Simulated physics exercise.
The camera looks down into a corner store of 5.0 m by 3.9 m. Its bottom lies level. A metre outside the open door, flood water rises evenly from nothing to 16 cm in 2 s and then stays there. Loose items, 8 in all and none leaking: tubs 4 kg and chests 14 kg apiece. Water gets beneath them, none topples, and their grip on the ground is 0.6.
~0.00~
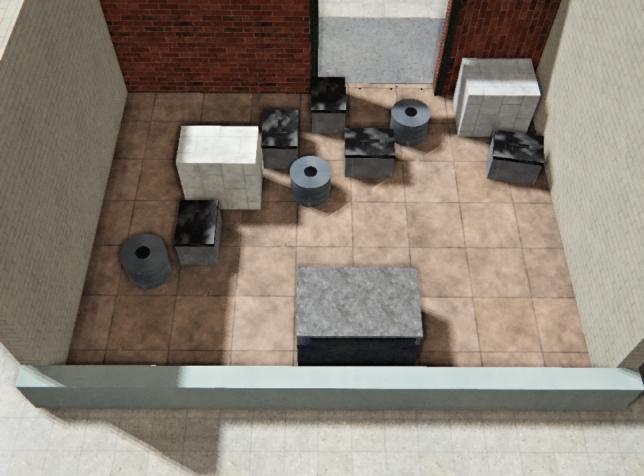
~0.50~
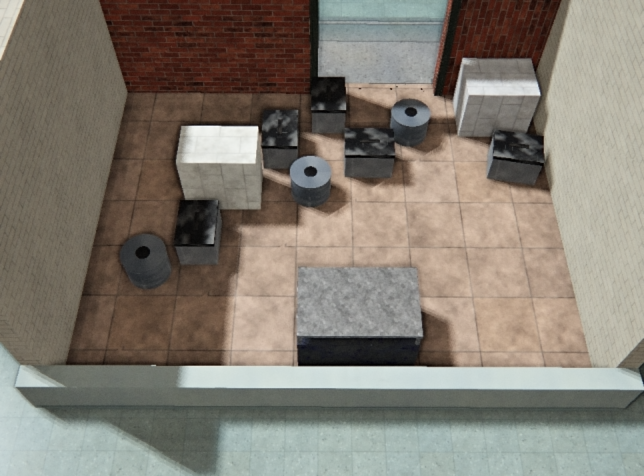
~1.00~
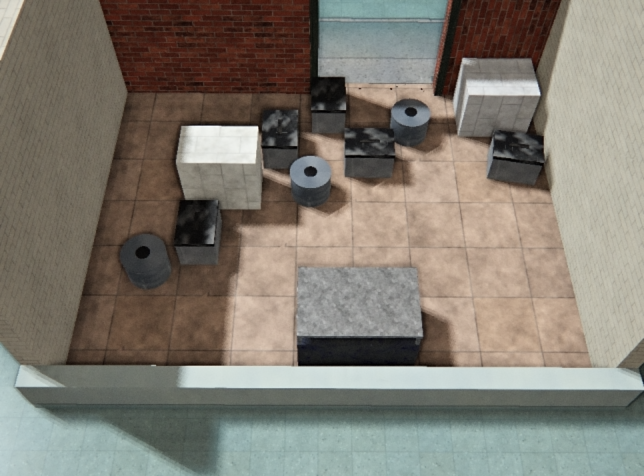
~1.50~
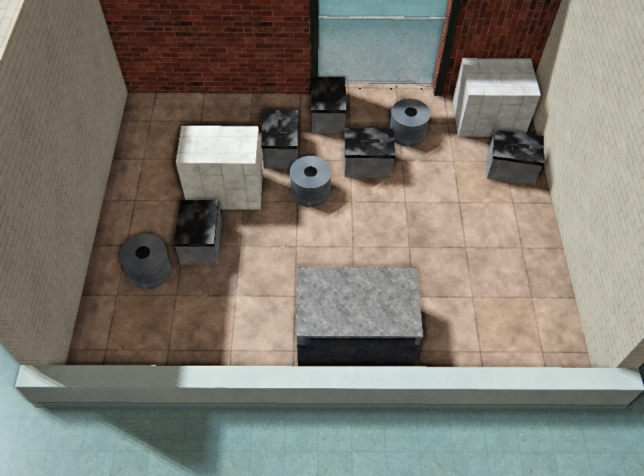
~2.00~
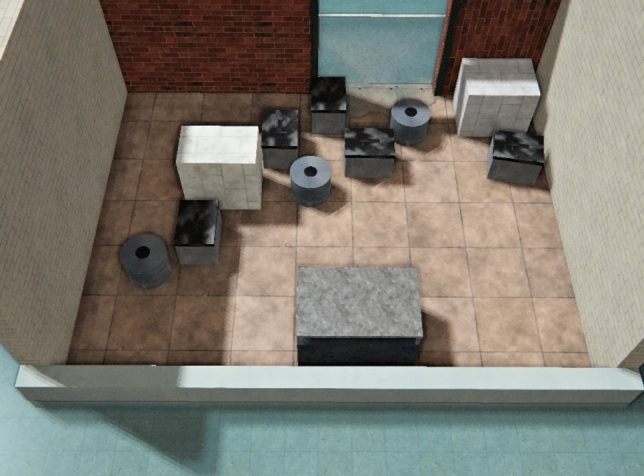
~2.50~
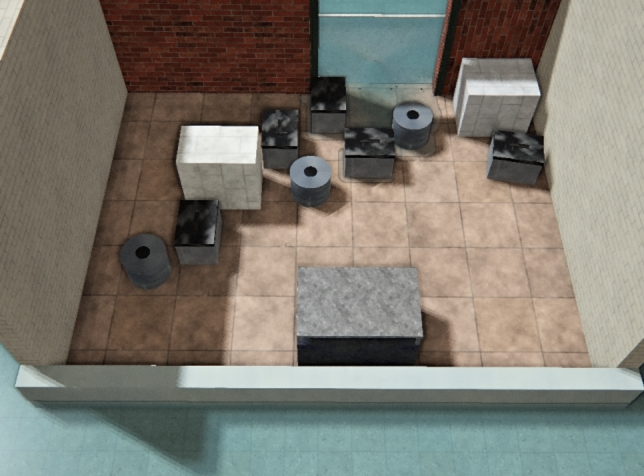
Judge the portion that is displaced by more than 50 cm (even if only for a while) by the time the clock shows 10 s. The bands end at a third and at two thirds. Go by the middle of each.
That comes to between one and two thirds.
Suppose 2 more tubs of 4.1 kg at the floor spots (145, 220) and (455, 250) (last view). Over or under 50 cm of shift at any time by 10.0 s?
In that order: Less, more.
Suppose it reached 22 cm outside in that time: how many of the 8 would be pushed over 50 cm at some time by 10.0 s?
In that case 5 of them.
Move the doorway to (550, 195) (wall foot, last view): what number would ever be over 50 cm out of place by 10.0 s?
Then 6.
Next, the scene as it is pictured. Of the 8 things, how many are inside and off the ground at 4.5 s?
I count 0.
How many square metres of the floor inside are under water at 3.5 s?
Roughly 4.0 m2.
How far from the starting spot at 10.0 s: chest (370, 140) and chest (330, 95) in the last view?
In turn: 150 cm, 30 cm.
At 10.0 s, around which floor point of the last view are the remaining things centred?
Near (291, 232).
After 3.5 s 2 of 8 are over 50 cm from their spots; 1 afloat.
After 4.5 s 3 of 8 are over 50 cm from their spots; 0 afloat.
After 7.0 s 3 of 8 are over 50 cm from their spots; 2 afloat.
After 10.0 s 3 of 8 are over 50 cm from their spots, and 3 have been at some point; 4 afloat.
